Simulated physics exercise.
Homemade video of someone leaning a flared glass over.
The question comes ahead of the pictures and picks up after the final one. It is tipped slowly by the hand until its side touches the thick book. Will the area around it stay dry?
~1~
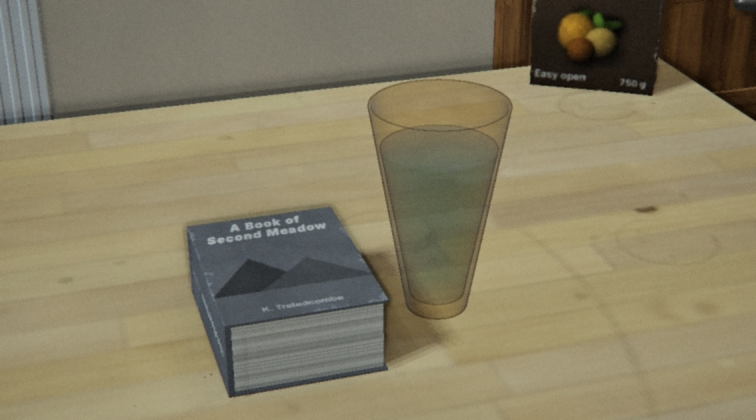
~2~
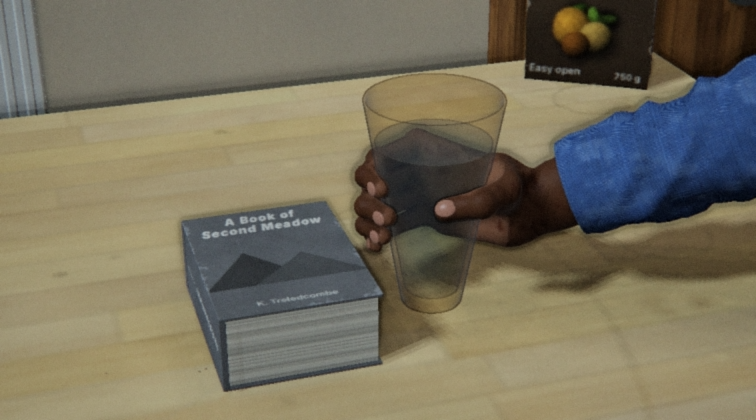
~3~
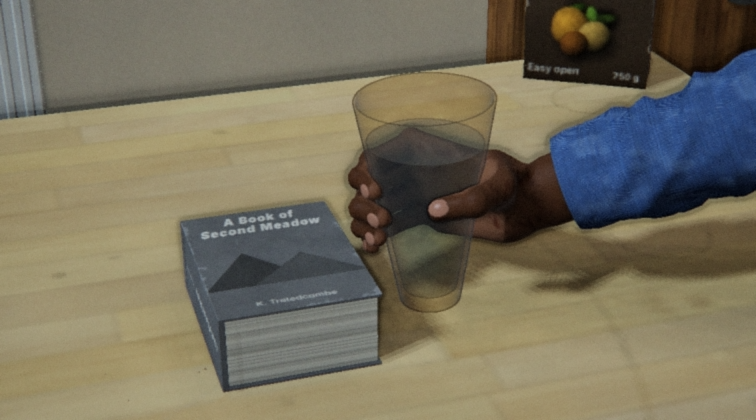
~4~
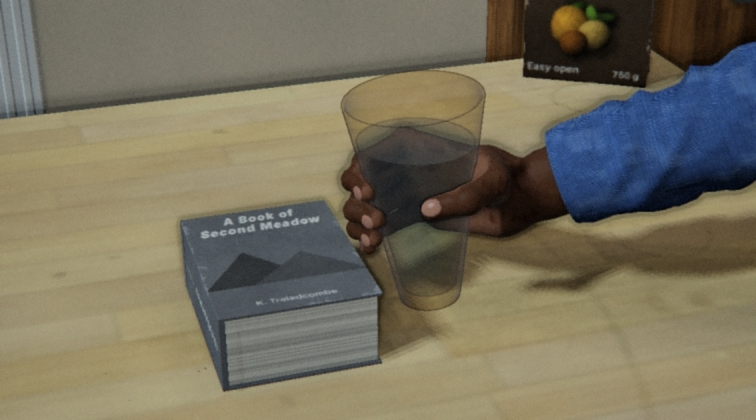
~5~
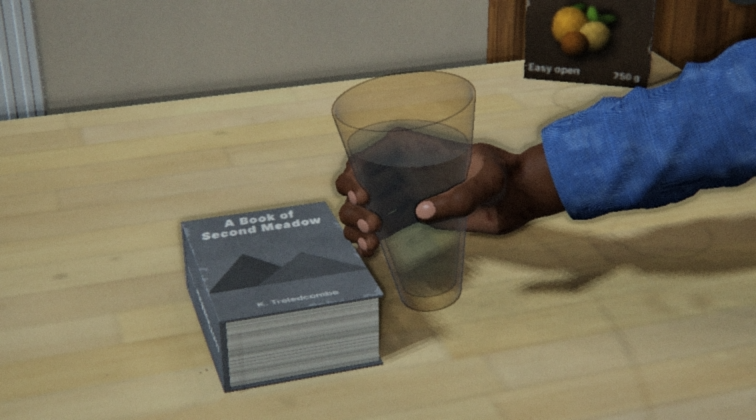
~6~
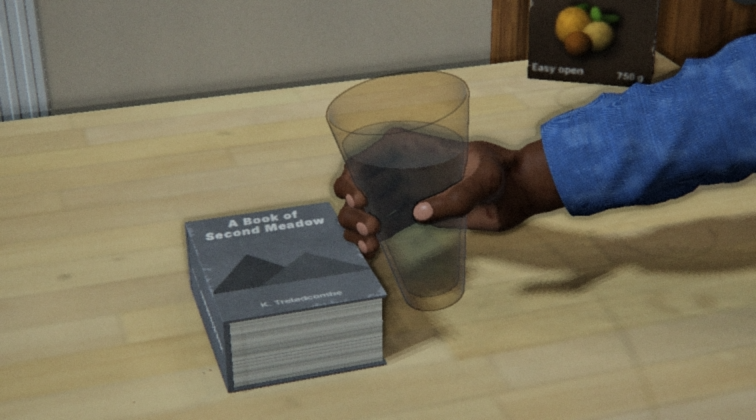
Yes, it stays dry.
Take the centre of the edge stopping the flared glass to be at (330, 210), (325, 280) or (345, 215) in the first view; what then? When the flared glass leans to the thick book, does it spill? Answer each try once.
In that order: Holds, leaks, loses none.
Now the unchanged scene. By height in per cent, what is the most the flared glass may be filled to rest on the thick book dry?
Somewhere near 85 in a hundred, by my count.
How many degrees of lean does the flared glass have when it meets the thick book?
I'd put it at roughly 25 degrees from the vertical.
Soon after, the flared glass leans by about 15°; nothing has left it.
Later, the flared glass leans by about 25°; nothing has left it.
In the end, the flared glass leans by about 25°, against the thick book; nothing has left it.
